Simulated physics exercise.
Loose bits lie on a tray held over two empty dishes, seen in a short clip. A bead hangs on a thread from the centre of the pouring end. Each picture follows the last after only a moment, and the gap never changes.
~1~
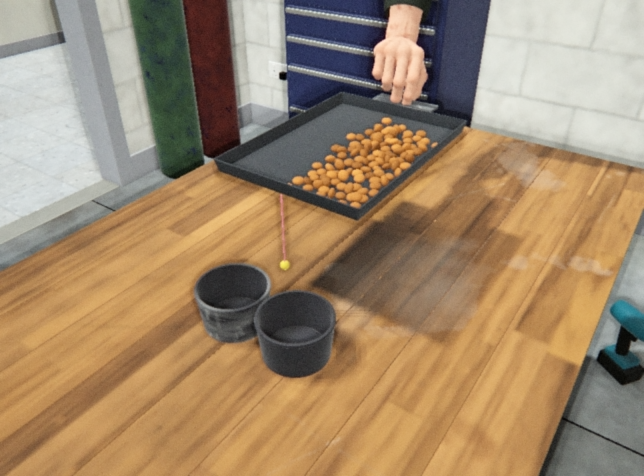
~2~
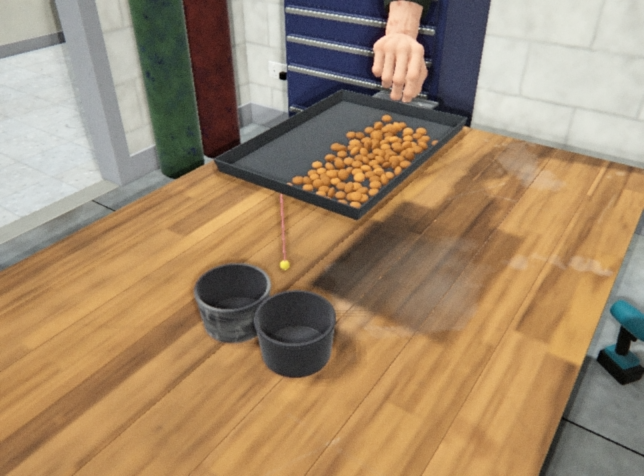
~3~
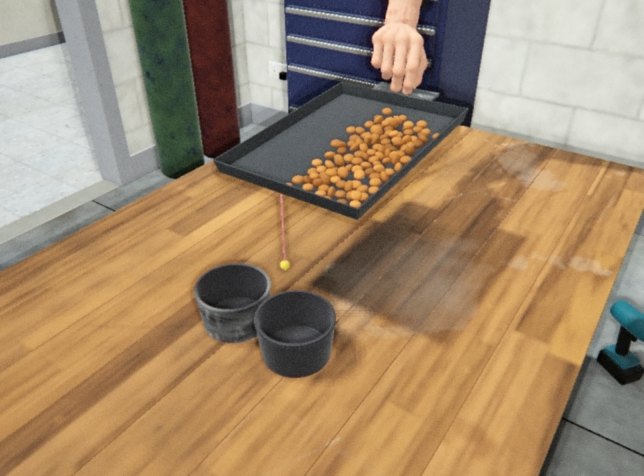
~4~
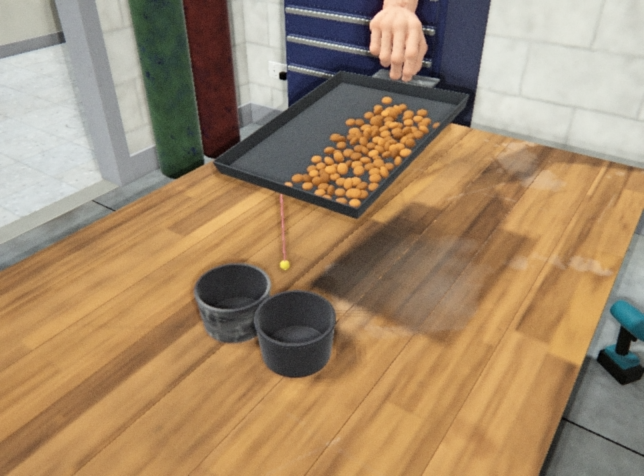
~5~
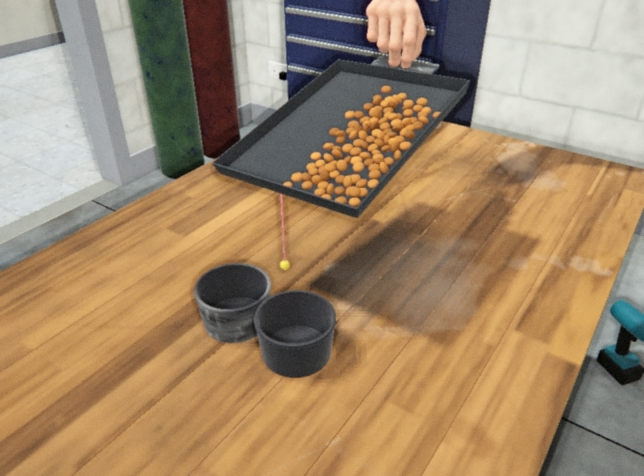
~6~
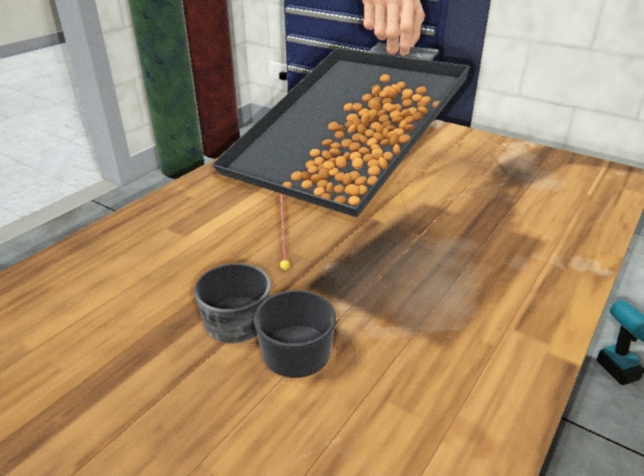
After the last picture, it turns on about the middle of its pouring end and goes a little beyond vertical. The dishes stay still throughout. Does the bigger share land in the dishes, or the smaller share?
The bigger share lands in them.
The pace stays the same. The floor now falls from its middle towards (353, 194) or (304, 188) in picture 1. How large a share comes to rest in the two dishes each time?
Roughly 20 percent, then 80 percent.
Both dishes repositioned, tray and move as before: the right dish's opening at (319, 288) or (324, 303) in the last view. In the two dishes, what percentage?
Roughly 10 % and 40 %.
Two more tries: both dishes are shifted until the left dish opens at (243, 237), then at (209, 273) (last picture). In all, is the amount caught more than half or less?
Result - try one, below the halfway mark; try two, past the halfway mark.
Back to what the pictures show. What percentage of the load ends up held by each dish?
I'd say some 50 in a hundred wind up in the left dish, and some 30 in a hundred in the right.
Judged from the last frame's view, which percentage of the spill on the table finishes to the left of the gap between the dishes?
Estimate: About 70 percent.
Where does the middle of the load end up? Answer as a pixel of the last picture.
Around (242, 321).
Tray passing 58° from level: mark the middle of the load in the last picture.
Roughly at (291, 172).
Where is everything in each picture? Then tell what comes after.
In the first frame, corners of the pouring end (218, 158) and (358, 206), level; middle of the load (372, 158), bits of cat kibble; left dish (209, 320); right dish (272, 354); bead on its thread (285, 265).
In the second frame, corners of the pouring end (218, 159) and (358, 206), level; middle of the load (372, 157).
In the third frame, corners of the pouring end (218, 159) and (357, 206), tipped barely, lowest at the left corner; middle of the load (372, 153).
In the fourth frame, corners of the pouring end (217, 161) and (356, 206), tipped a little, lowest at the left corner; middle of the load (371, 146).
In the fifth frame, corners of the pouring end (217, 162) and (356, 205), tipped a little, lowest at the left corner; middle of the load (371, 140).
In the sixth frame, corners of the pouring end (216, 163) and (355, 205), tipped clearly, lowest at the left corner; middle of the load (370, 133); left dish (209, 320); right dish (272, 354).
Just after the last frame, tray tipped steeply; almost all on the tray; just a few in the air.
A moment on, tray tipped right over; roughly half on the tray; just a few in the right dish; roughly a quarter in the left dish; about a tenth outside both; roughly a quarter in the air.
Further on, tray tipped past a quarter turn; roughly a quarter in the right dish; roughly half in the left dish; roughly a quarter outside both.
When it is over, tray tipped past a quarter turn; roughly a quarter in the right dish; roughly half in the left dish; roughly a quarter outside both.
